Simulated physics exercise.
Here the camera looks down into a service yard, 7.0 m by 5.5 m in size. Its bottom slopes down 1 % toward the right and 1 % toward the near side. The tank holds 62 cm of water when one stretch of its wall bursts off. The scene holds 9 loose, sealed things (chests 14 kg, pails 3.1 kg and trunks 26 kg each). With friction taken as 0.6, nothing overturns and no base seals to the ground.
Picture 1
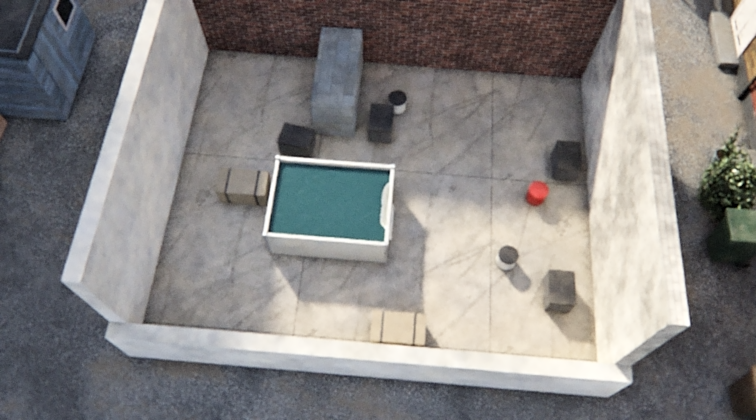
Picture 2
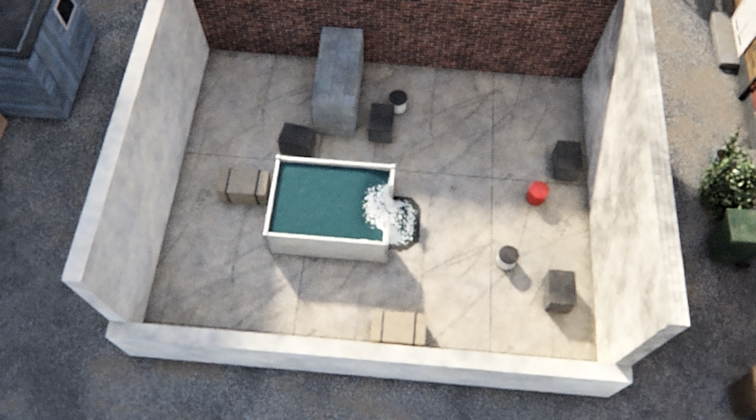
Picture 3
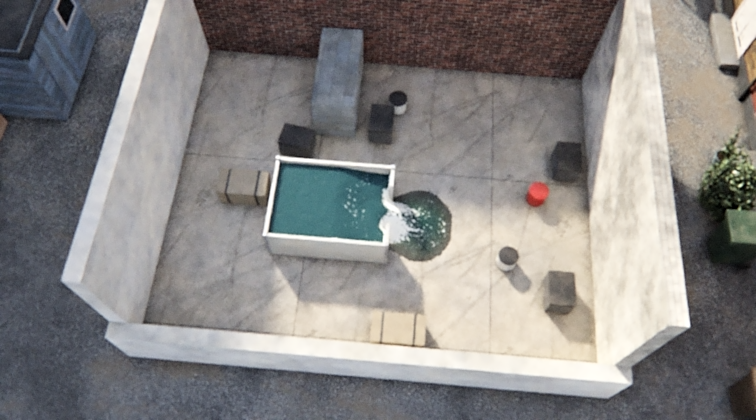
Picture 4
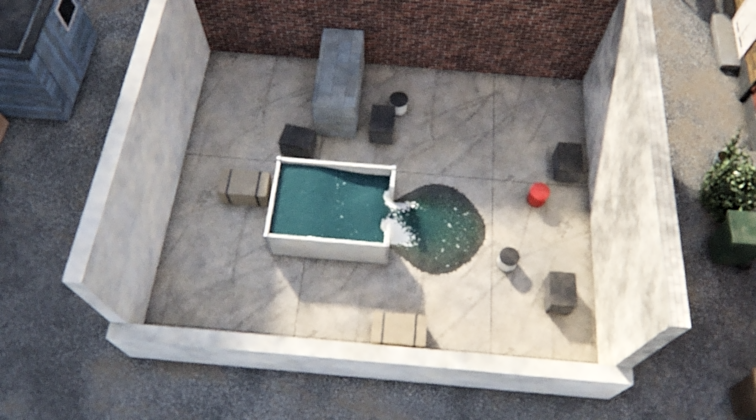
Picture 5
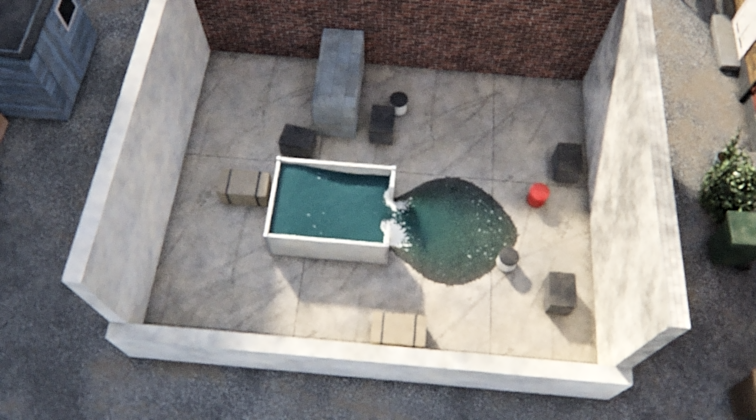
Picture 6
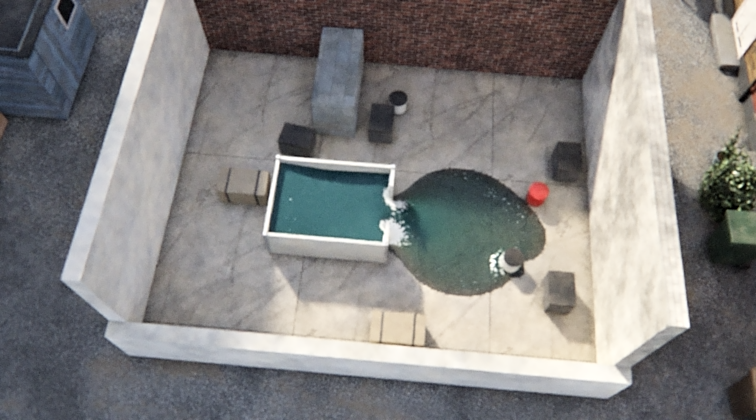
In this clip, water bursts through the right side of a white-walled tank in a walled yard and spreads rightward across the pale floor in a widening rounded pool, reaching a white pail and the edge of a red one.
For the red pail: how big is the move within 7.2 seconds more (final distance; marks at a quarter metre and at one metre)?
I think it's going to get taken a long way.
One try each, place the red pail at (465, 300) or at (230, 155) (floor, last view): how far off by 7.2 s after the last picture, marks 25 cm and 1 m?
One after the other: It is taken far off, and then it stays more or less still.
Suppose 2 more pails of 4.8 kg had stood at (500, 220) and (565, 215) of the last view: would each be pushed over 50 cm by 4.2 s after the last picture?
So it goes across the line, then across the line.
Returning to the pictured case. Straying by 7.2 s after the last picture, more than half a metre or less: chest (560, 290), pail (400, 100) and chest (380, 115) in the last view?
Beyond, within, within.
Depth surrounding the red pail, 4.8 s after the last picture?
About 8 cm.
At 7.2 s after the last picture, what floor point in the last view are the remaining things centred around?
I'd put it close to (394, 181) in the last view.
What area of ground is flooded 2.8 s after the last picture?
That flooded area is roughly 18 m2.
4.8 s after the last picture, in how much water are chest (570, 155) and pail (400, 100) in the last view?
First about 6 cm, second about 2 cm.
Then, 0.9 s after the last picture the red pail is near (584, 182), 0.8 m from its start, afloat; 2 afloat.
Then, 2.8 s after the last picture the red pail is near (569, 125), 1.4 m from its start, afloat; 4 afloat.
Then, 4.8 s after the last picture the red pail is near (531, 82), 2.1 m from its start, afloat; 3 afloat.
Then, 7.2 s after the last picture the red pail is near (491, 90), 2.1 m from its start, afloat; 3 afloat.
